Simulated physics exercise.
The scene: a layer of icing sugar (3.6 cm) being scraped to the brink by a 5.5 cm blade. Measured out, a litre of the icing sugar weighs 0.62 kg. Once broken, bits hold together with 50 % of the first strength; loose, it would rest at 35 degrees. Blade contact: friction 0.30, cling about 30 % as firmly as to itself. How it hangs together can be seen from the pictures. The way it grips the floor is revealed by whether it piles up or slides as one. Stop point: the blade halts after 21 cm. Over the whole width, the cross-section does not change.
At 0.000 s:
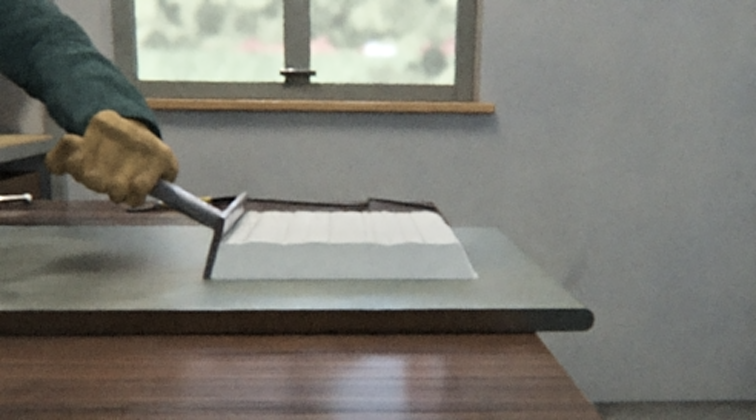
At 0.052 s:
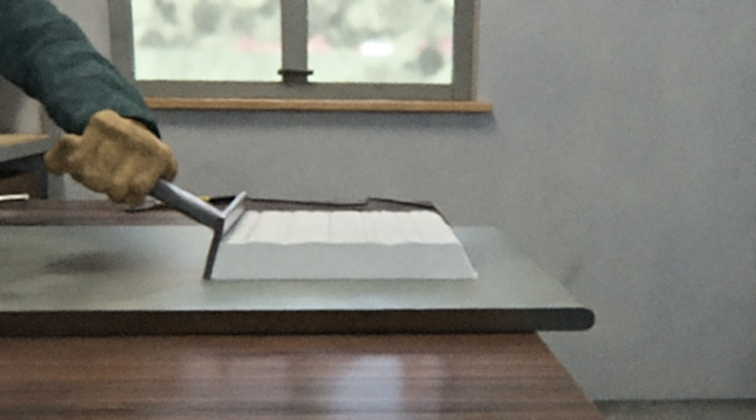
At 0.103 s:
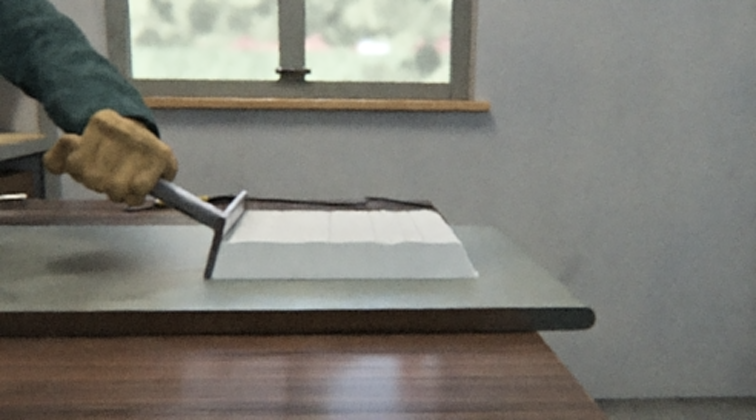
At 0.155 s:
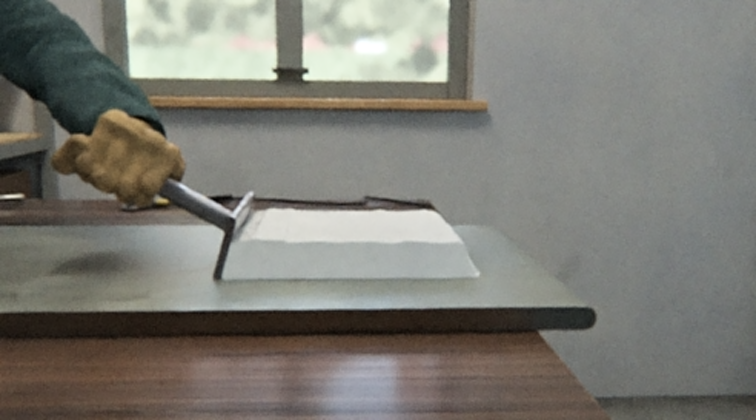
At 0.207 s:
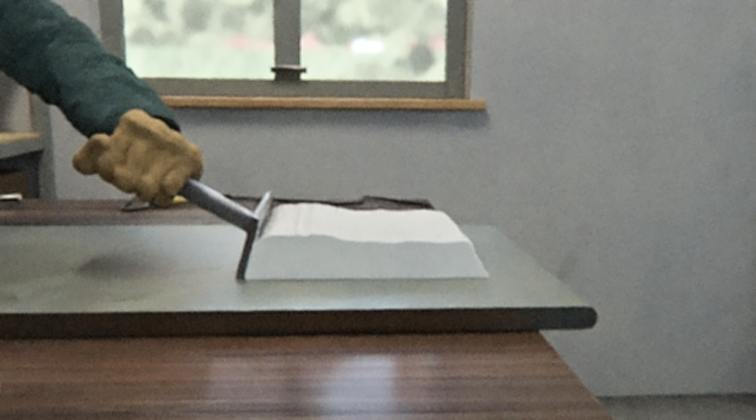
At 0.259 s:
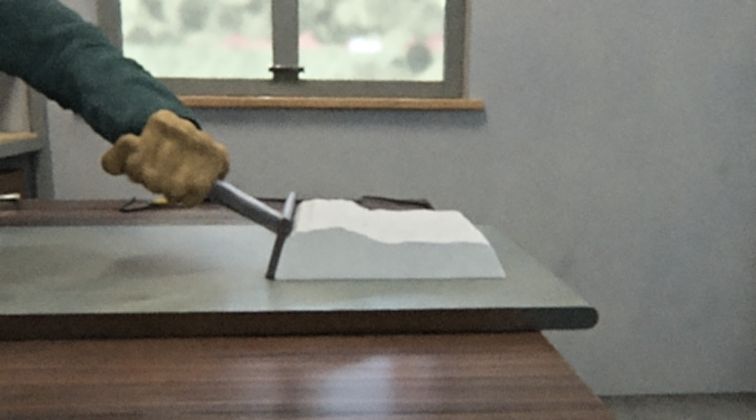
A gloved hand pushes a blade rightward, bunching the white layer into a taller heap.
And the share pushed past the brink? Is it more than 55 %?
No.
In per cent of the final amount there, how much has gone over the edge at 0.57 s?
I'd put it at around 40 %.
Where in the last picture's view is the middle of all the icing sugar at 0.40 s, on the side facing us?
Near pixel (458, 257).
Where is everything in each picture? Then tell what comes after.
In the first picture, foot of the blade at (210, 279), not yet moved; leading edge of the icing sugar at (474, 273), piled 3.6 cm high.
In the second picture, foot of the blade at (210, 279), not yet moved; leading edge of the icing sugar at (474, 273), piled 3.6 cm high.
In the third picture, foot of the blade at (211, 279), not yet moved; leading edge of the icing sugar at (474, 272), piled 3.6 cm high.
In the fourth picture, foot of the blade at (221, 279), moved 10 mm; leading edge of the icing sugar at (476, 276), piled 3.8 cm high.
In the fifth picture, foot of the blade at (244, 279), moved 3.1 cm; leading edge of the icing sugar at (484, 276), piled 4.4 cm high.
In the sixth picture, foot of the blade at (274, 280), moved 5.8 cm; leading edge of the icing sugar at (503, 276), piled 4.9 cm high.
After 0.40 s, 0 % has gone over the edge.
After 0.57 s, 16 % has gone over the edge.
After 0.74 s, 36 % has gone over the edge.
After 0.91 s, 36 % has gone over the edge.
After 1.07 s, at the end, 36 % has gone over the edge.
